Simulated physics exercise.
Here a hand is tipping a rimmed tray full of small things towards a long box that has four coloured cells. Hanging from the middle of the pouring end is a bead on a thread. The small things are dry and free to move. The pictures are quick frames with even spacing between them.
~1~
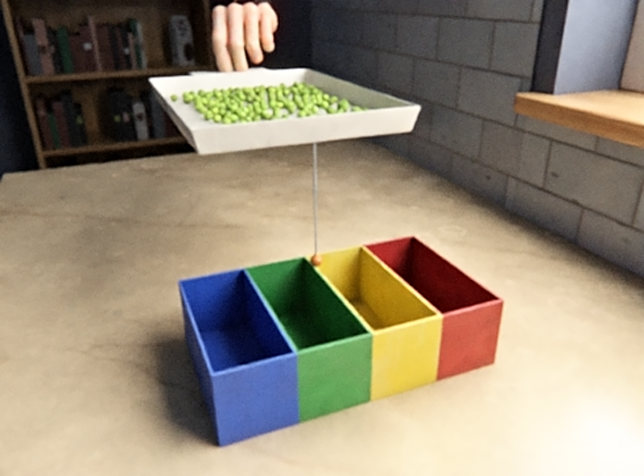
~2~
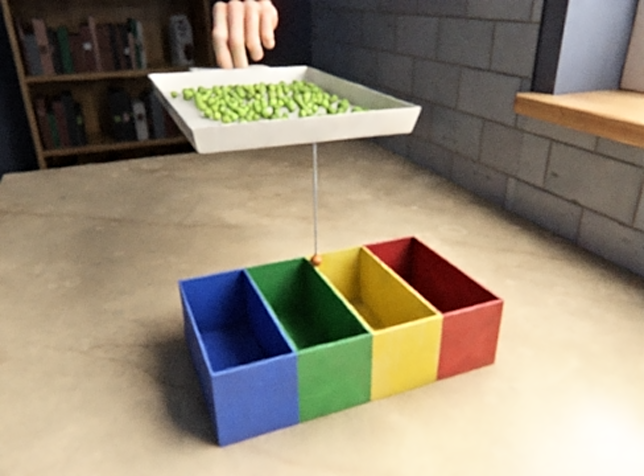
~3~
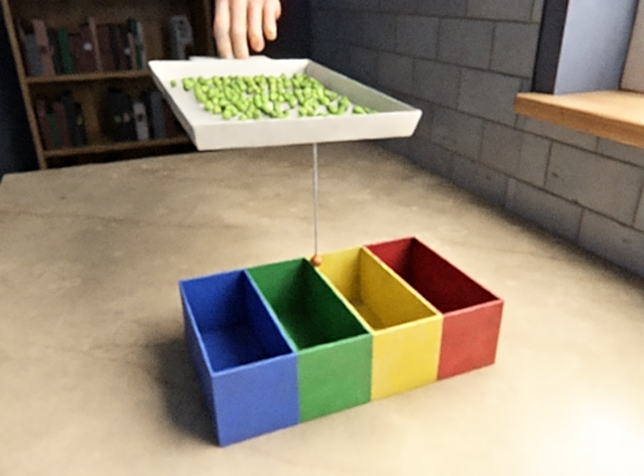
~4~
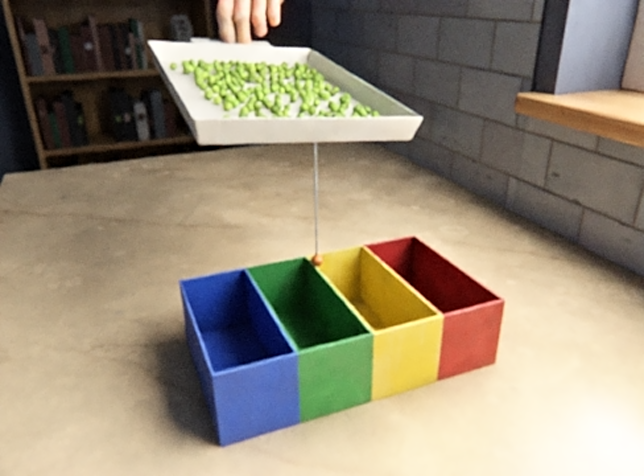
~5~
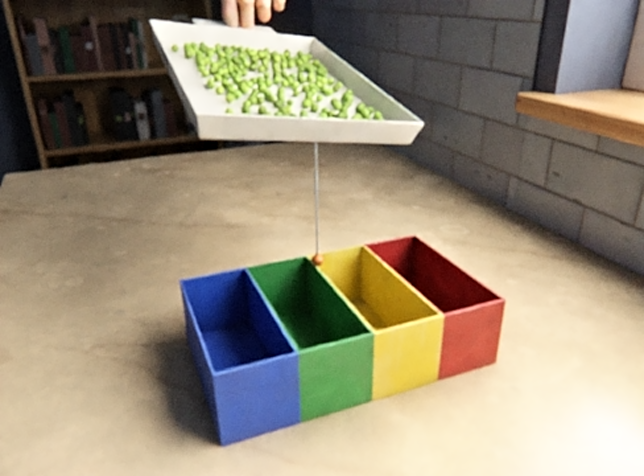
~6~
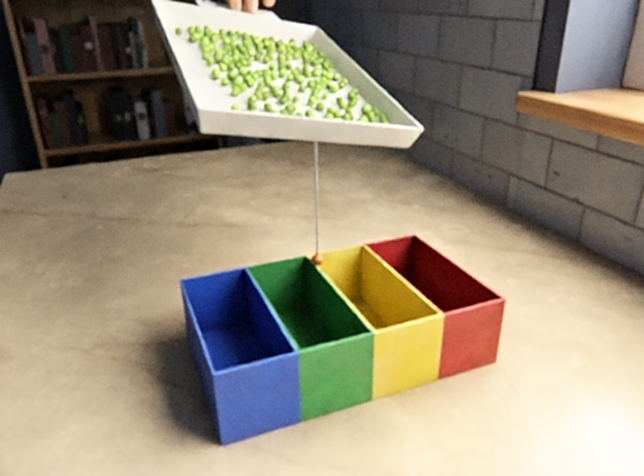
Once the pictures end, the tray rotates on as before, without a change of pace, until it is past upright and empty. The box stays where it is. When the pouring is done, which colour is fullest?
Fullest: The red cell.
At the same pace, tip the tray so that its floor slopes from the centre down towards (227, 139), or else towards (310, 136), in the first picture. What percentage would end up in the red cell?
Lab note: Try one about 0 %, try two 20 %.
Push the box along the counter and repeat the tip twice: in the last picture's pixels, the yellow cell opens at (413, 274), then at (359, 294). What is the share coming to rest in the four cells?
First some 100, then 90 per cent.
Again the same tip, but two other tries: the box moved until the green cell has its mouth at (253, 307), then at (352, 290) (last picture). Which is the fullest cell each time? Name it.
Taking the two placings in order, you'd get the red one and then that yellow cell.
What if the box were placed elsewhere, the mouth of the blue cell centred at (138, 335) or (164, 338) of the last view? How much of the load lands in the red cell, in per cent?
The first try yields 0% and the second yields 20%.
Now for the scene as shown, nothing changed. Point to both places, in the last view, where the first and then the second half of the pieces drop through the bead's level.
Near (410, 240) and later near (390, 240).
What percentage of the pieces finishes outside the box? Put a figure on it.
About 0 %.
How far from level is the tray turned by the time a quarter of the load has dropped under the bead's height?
The angle is around 80°.
Soon, tray tipped steeply; most on the tray; a small part in the red cell; a small part falling or outside the box.
A while on, tray tipped past a quarter turn; about a quarter on the tray; about two thirds in the red cell; a small part in the yellow cell; a small part falling or outside the box.
Towards the end, tray tipped past a quarter turn; nearly all in the red cell; a small part in the yellow cell; a stray few falling or outside the box.
Finally, tray tipped past a quarter turn; nearly all in the red cell; a small part in the yellow cell; none in the blue cell; none in the green cell; a stray few outside the box.
